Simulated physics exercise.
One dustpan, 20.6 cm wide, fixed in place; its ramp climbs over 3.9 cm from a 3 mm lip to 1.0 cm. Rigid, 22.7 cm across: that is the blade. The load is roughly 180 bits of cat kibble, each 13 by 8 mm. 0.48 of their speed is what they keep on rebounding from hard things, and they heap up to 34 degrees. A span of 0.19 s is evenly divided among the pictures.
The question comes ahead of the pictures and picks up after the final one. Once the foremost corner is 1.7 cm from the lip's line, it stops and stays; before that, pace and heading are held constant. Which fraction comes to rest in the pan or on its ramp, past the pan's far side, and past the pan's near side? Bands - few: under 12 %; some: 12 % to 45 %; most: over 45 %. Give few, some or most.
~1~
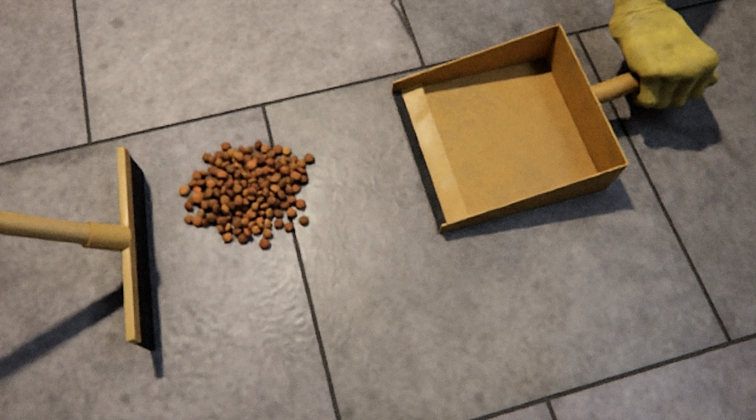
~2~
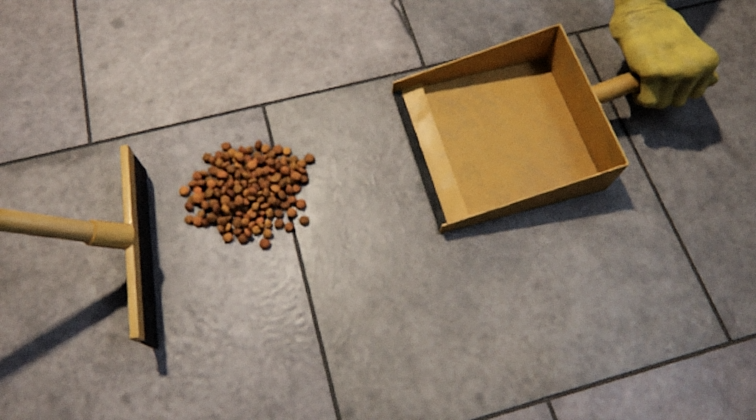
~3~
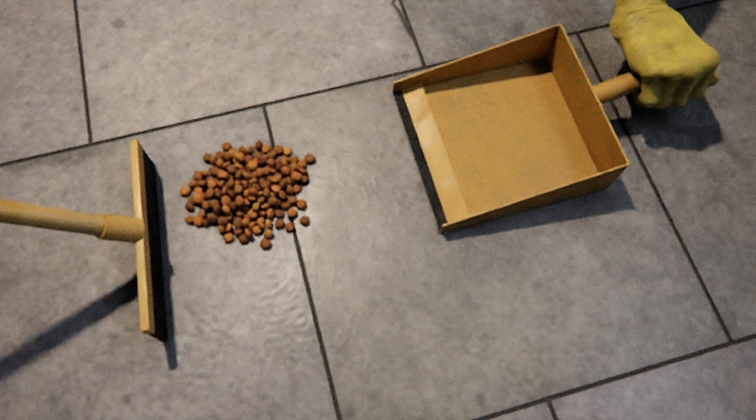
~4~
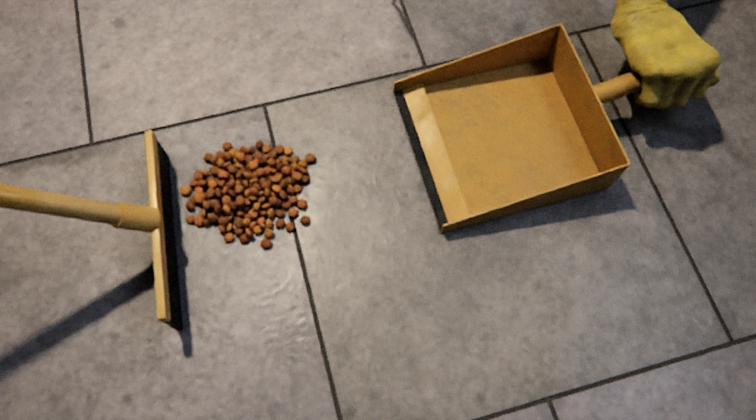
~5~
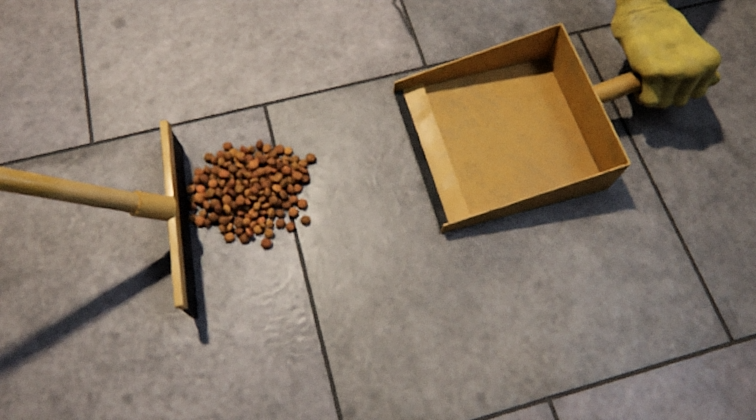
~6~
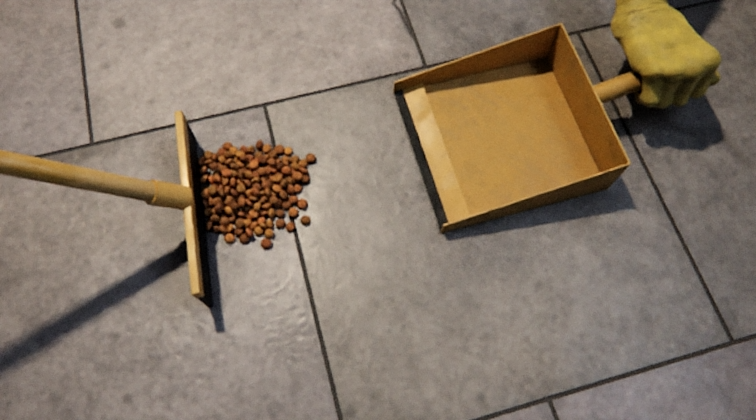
Pan: Some, far side: Some, near side: Few.
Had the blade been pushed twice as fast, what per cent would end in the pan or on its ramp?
Then some 30 in a hundred.
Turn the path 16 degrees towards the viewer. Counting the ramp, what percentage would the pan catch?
Result: Close to 50 %, ramp counted.
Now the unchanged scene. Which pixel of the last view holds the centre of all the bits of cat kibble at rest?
Centre at rest: Approx. (401, 120) px.
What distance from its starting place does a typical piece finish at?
About 22 cm.
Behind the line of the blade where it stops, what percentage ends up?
My guess is close to 15 per cent.
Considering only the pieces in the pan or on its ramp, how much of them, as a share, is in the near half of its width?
Roughly 10 per cent.
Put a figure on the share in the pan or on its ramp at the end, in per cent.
Roughly 20 %.
Then, 0.25 s after the last picture, middle of the blade 15 cm from the lip; 0 % over the lip, far side 10 %, near side 0 %.
Then, 0.42 s after the last picture, middle of the blade 7 cm from the lip; 0 % over the lip, far side 20 %, near side 0 %.
Then, 0.71 s after the last picture, middle of the blade 2 cm from the lip; 20 % over the lip, far side 30 %, near side 0 %.
In the end, pan 20 %, far side 30 %, near side 0 %, in front of the lip or behind the blade 50 %.
